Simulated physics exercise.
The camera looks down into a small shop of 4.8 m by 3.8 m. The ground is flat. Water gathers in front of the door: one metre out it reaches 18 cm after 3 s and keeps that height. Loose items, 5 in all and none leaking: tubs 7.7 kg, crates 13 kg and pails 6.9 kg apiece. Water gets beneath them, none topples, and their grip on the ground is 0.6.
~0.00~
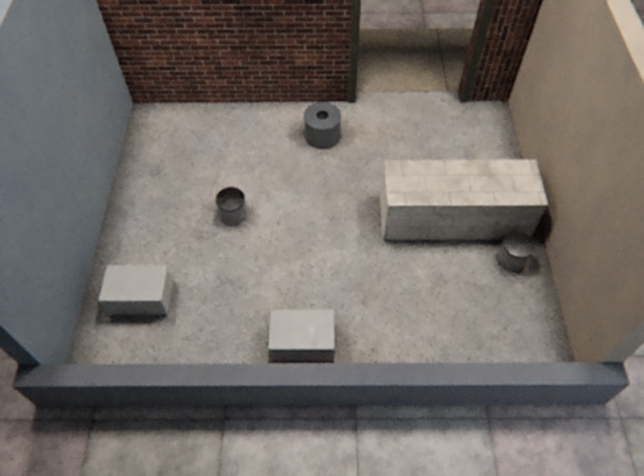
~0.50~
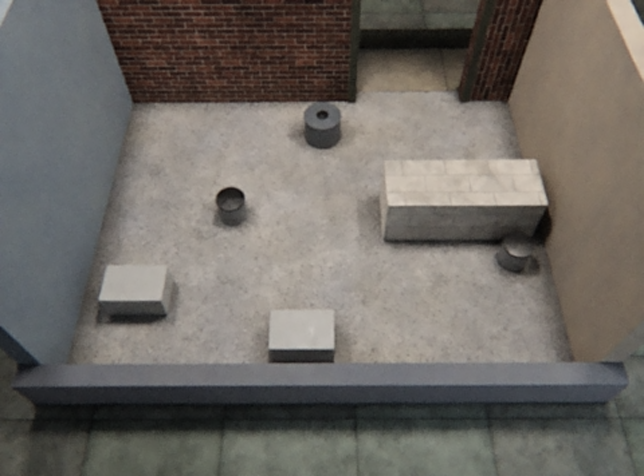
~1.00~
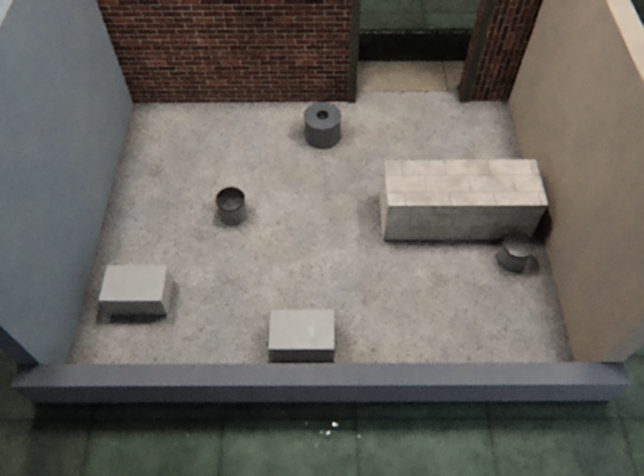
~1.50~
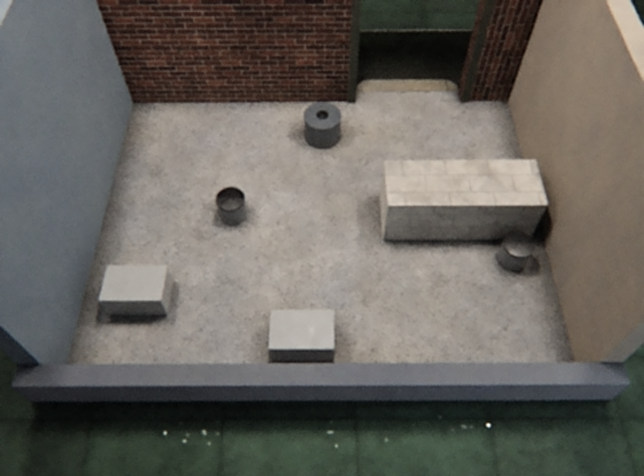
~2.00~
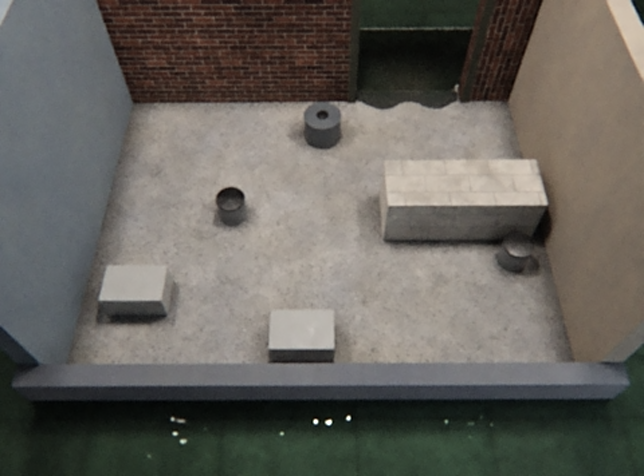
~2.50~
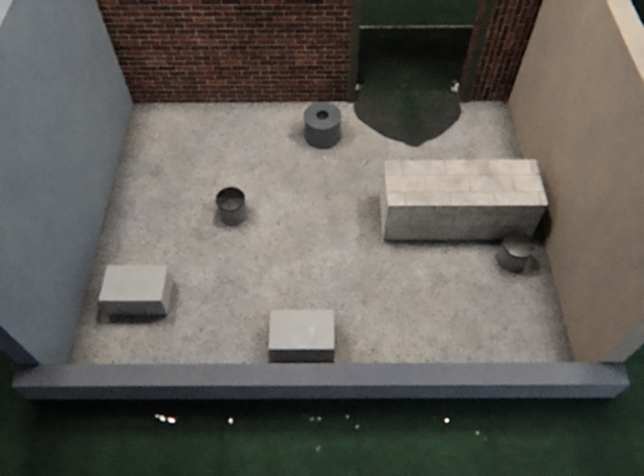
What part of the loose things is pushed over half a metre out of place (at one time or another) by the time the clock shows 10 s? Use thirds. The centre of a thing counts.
It is under a third.
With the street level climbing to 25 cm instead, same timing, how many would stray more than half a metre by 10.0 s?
Then 3.
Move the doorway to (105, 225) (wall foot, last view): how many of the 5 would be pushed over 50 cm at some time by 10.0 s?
In that case 2 of them.
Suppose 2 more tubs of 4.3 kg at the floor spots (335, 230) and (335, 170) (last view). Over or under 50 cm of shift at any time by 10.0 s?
In turn: More, more.
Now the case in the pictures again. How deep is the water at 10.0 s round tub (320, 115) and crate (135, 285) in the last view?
Roughly 4 and 6 cm.
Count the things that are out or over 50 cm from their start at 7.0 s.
0 of them.
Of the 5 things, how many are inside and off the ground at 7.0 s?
I count 0.
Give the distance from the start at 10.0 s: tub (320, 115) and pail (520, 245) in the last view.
In turn: 20 cm, 0 cm.
After 3.5 s 0 of 5 are over 50 cm from their spots; 0 afloat.
After 4.5 s 0 of 5 are over 50 cm from their spots; 0 afloat.
After 7.0 s 0 of 5 are over 50 cm from their spots; 0 afloat.
After 10.0 s 0 of 5 are over 50 cm from their spots, and 0 have been at some point; 2 afloat.
